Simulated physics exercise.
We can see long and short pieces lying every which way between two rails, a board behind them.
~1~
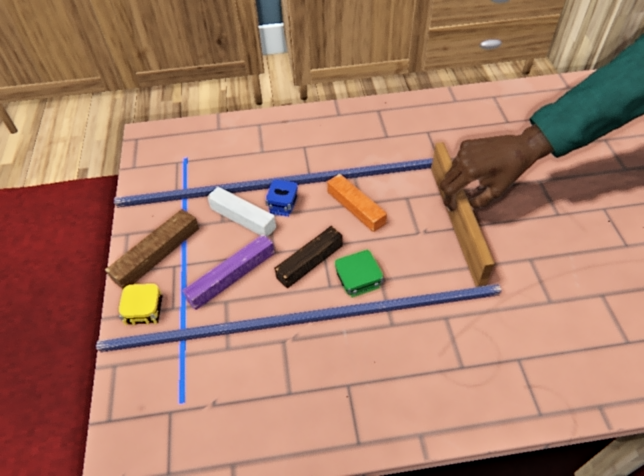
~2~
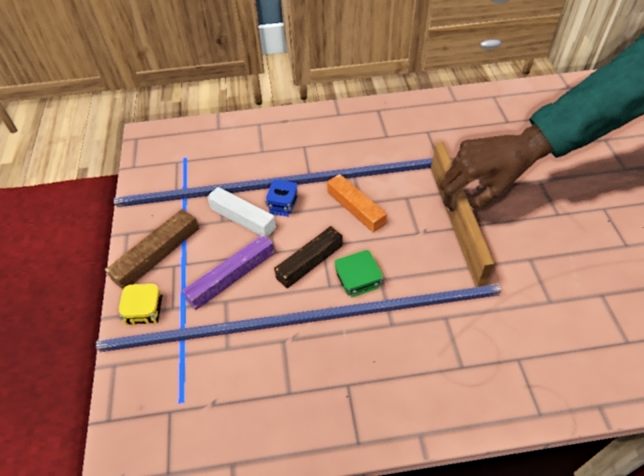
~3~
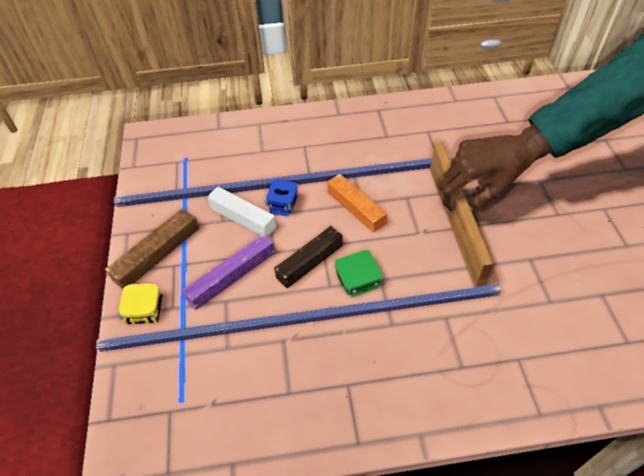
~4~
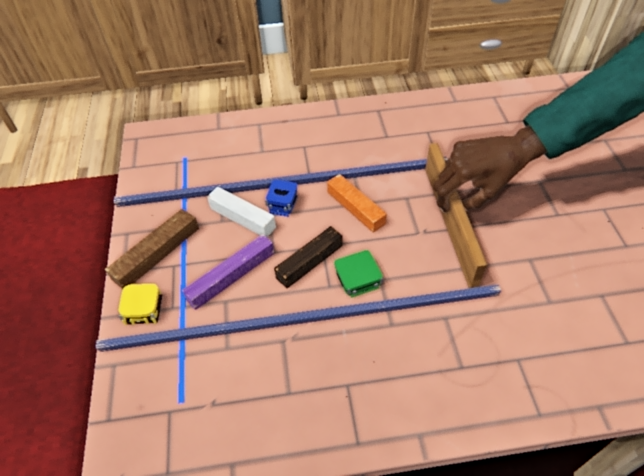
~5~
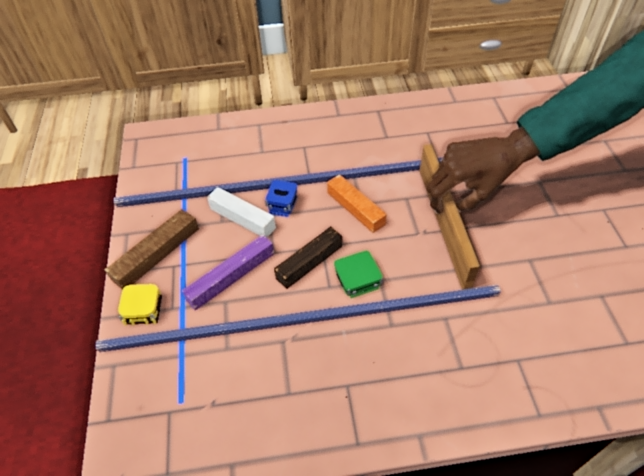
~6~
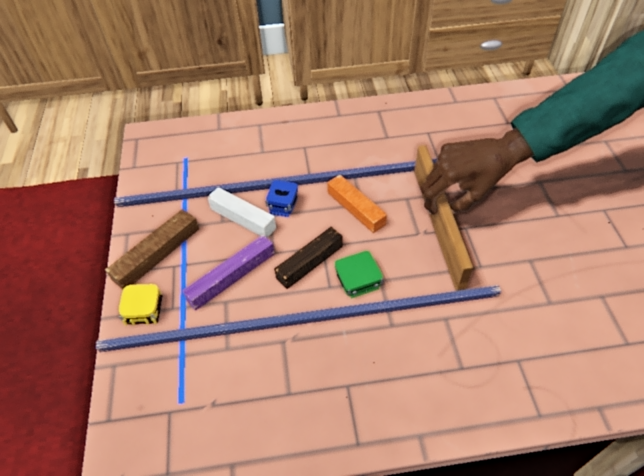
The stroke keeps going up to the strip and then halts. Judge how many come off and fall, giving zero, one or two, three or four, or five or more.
Watch it: Hardly any - one or two - go plunging down.
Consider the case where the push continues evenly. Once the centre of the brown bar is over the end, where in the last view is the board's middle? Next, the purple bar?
Estimated middle: (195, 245), and (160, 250) for the other.
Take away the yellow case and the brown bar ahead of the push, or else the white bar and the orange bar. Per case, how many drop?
The count is 0 in the first case and 0 in the second.
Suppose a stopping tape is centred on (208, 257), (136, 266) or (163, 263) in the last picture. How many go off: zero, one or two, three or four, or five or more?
The counts for the three tapes are one or two, five or more and one or two.
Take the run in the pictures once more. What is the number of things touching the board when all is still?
It's 3.
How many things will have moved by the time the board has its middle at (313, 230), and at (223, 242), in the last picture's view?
Counting first: 4, next 8.
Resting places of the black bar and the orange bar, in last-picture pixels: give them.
Black bar at about (148, 285), orange bar at about (174, 224).
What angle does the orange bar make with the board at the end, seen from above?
I'd say it's about 0° out of line.
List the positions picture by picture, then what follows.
The first frame shows yellow case (142, 305); brown bar (155, 248); purple bar (231, 271); board (459, 211); tape (184, 260).
The second frame shows brown bar (154, 248); board (459, 211).
The third frame shows purple bar (230, 271); black bar (310, 257).
The fourth frame shows yellow case (141, 305); orange bar (356, 203).
The fifth frame shows brown bar (154, 248); white bar (241, 213).
The sixth frame shows yellow case (141, 305); brown bar (155, 248); purple bar (230, 272); board (440, 214); tape (184, 260).
Early on, none off yet; yellow case at rest near (141, 305); brown bar at rest near (155, 248); purple bar at rest near (230, 272).
A while later, none off yet; yellow case at rest near (141, 305); brown bar at rest near (155, 248); purple bar travelled a little near (205, 273).
Finally, the number that fall off is one or two; lost, brown bar and yellow case.
